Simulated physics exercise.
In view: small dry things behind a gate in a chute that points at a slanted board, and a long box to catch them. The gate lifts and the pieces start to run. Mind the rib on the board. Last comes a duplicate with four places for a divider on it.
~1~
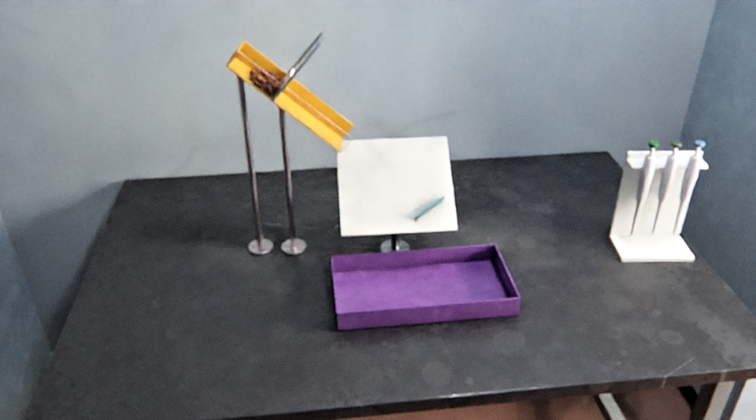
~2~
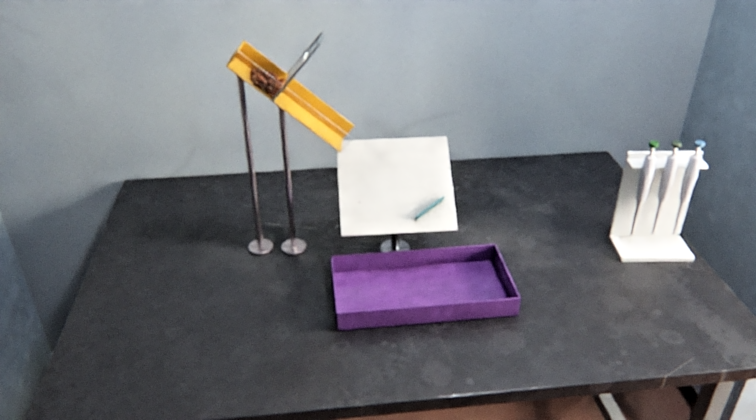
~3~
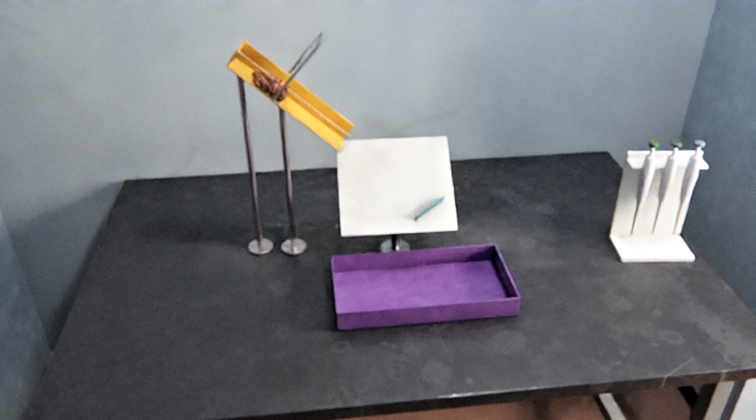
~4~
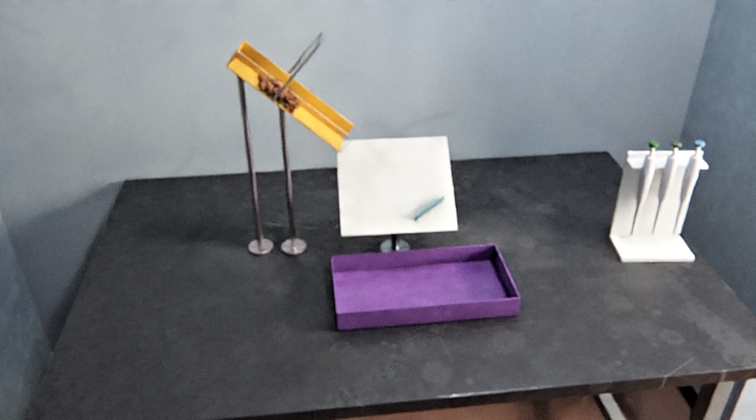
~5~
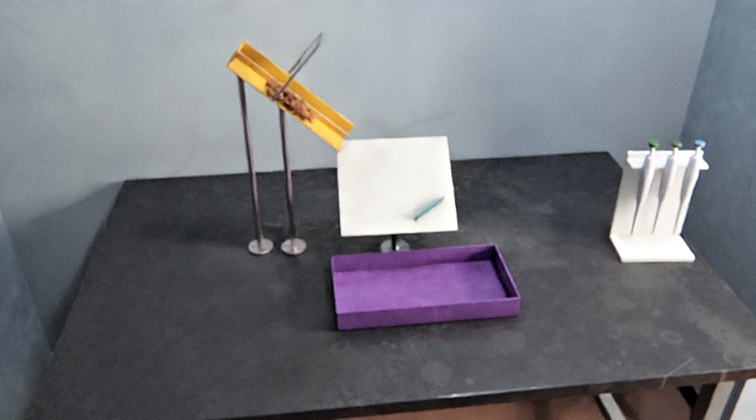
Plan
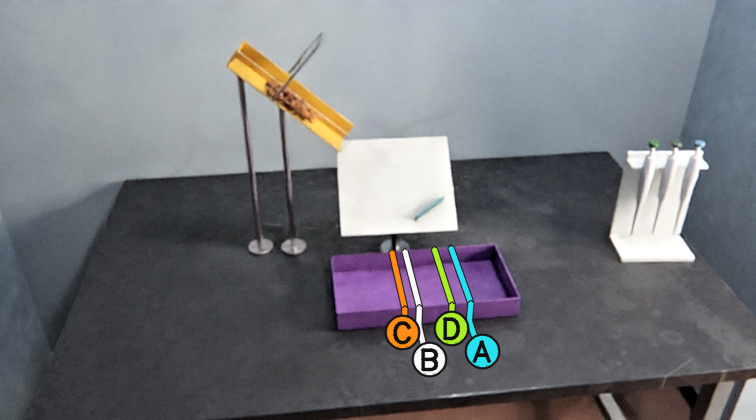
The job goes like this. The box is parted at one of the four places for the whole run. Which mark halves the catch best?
Use line B.
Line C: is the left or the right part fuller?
More lands on the right.
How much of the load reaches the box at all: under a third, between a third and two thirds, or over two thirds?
It is over two thirds.
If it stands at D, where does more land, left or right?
More lands on the left.
On the marked copy, line A crosses the front rim at (470, 302); line B crosses the front rim at (419, 306); line C crosses the front rim at (404, 307); line D crosses the front rim at (452, 304).
Choosing A, of what is caught, the whole lot on the left of the divider, none at all on the right.
Choosing B, of what is caught, close to a third on the left of the divider, close to two thirds on the right.
Choosing C, of what is caught, a small share on the left of the divider, the bulk on the right.
Choosing D, of what is caught, the whole lot on the left of the divider, none at all on the right.
